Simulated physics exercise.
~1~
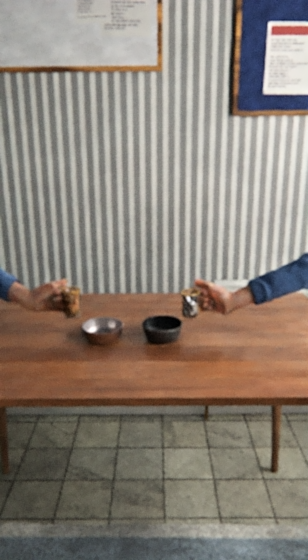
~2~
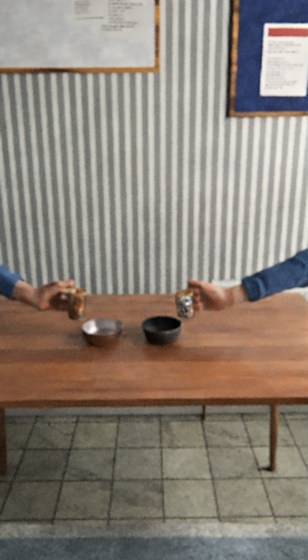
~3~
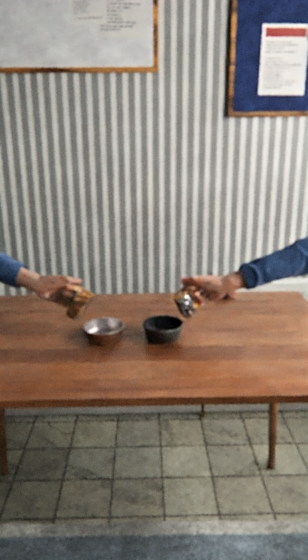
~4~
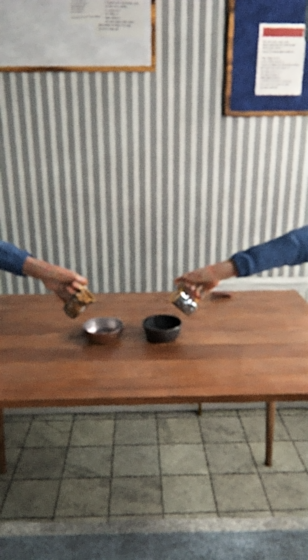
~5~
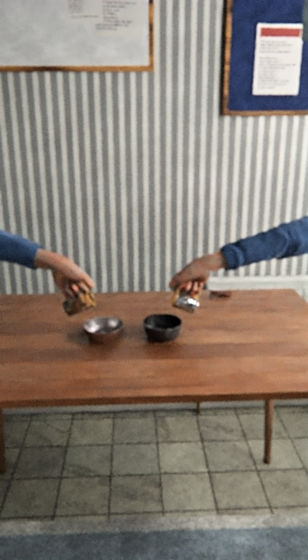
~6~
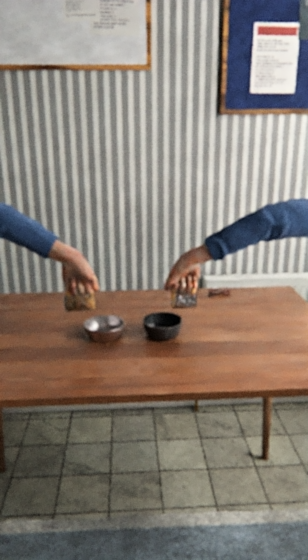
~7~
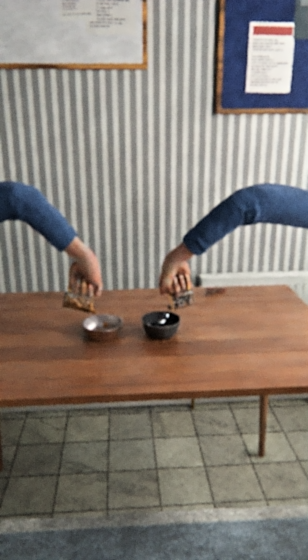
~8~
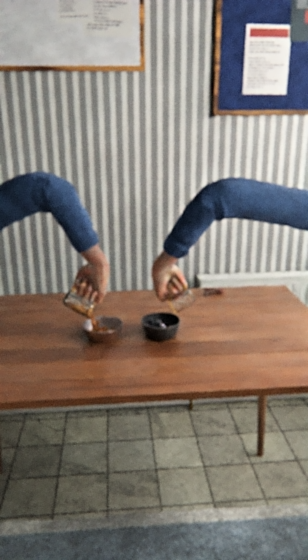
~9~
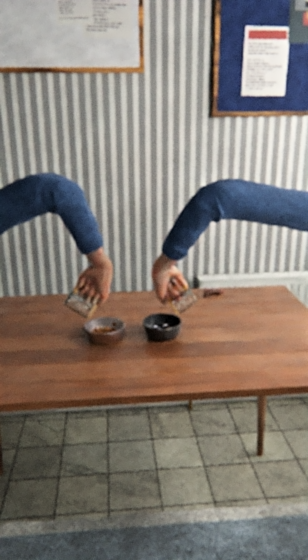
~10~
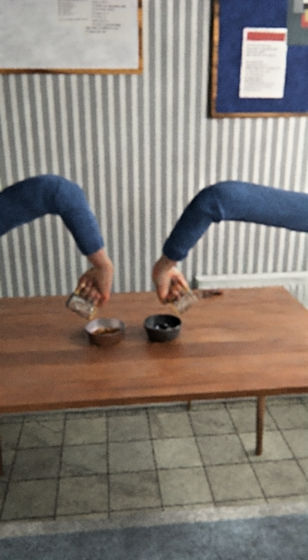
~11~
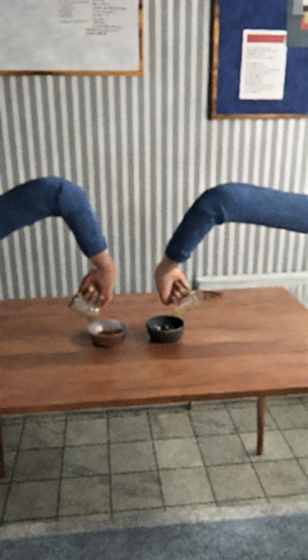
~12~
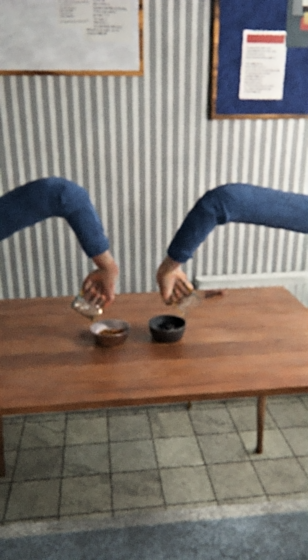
Two blue-sleeved hands tipping cups over bowls on a wooden table, emptying them until the contents all rest in the bowls.
